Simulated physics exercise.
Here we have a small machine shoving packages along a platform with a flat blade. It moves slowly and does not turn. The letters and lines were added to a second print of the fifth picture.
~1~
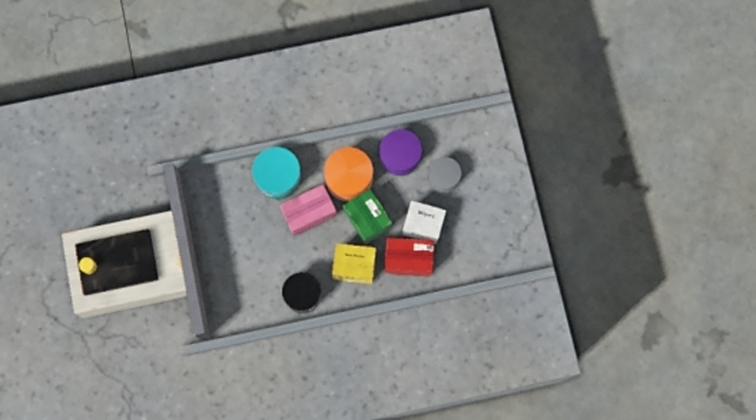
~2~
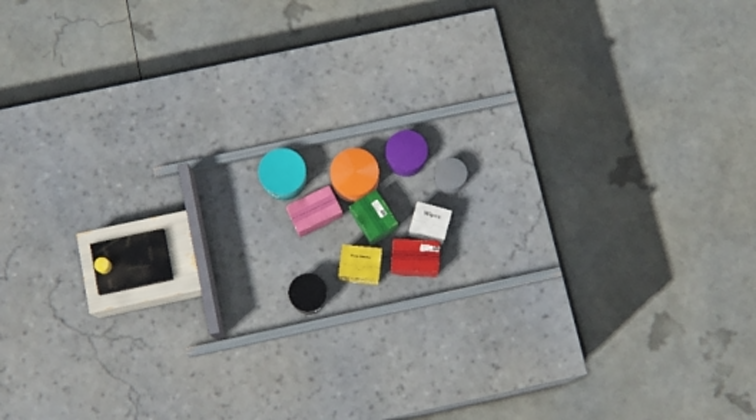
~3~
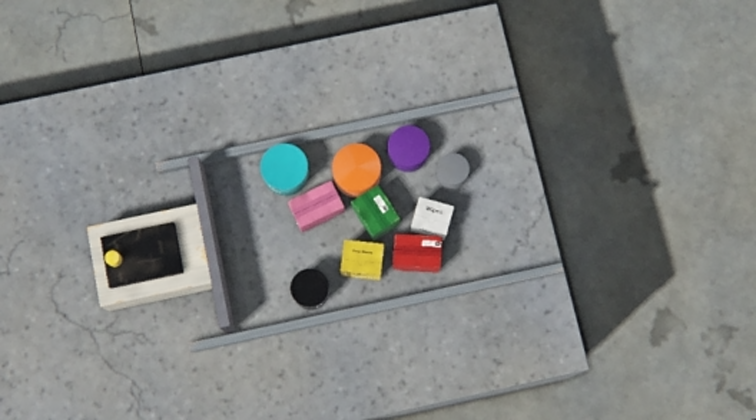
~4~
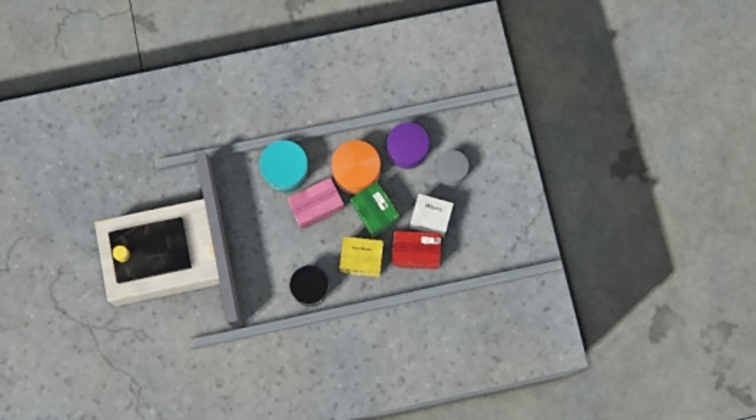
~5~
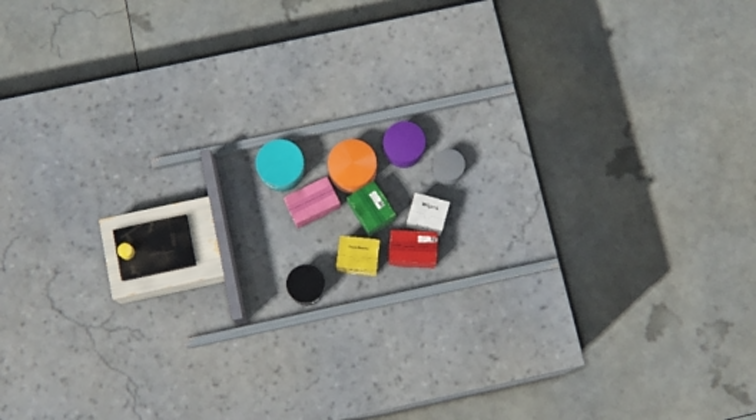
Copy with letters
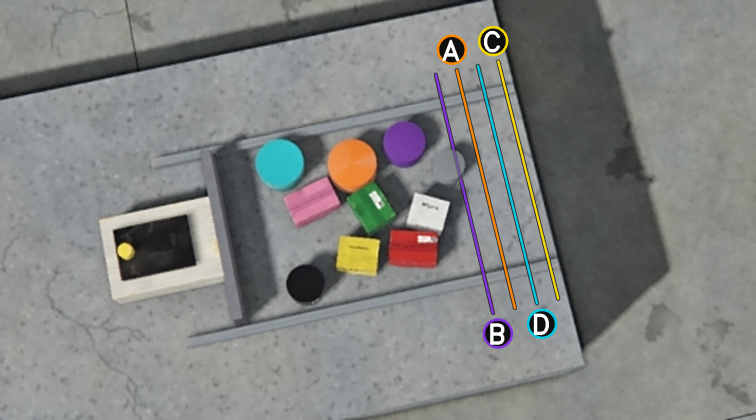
White machine with a wide grey blade creeping right along a grey platform towards colourful boxes and round canisters, which stay in place.
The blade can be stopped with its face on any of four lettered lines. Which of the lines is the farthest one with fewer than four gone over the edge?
It should halt at B.
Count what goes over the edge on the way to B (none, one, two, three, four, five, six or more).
Three.
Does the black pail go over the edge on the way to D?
By then, no.
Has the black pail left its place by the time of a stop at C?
Yes.
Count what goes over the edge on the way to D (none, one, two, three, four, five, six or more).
By then, six or more.
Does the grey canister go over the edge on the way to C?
Yes.
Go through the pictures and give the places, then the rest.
In the first picture, robot (122, 261); grey canister (445, 176); yellow box (354, 264).
In the second picture, robot (137, 260); orange canister (355, 175).
In the third picture, robot (148, 254); purple canister (409, 149).
In the fourth picture, robot (156, 249); red box (416, 250).
In the fifth picture, robot (160, 246); black pail (306, 285); turquoise pail (281, 166); grey canister (448, 168).
On the marked copy, A at (485, 187); B at (464, 191); C at (528, 178); D at (507, 182).
With B. Early on, robot (248, 228); purple canister (410, 143); black pail (347, 280).
Further on, robot (335, 209); purple canister (484, 118); grey canister (499, 184).
At the end, robot (403, 195); orange canister over the edge; grey canister over the edge; three fallen.
As for the rest, A drops six; C drops ten; D drops six.
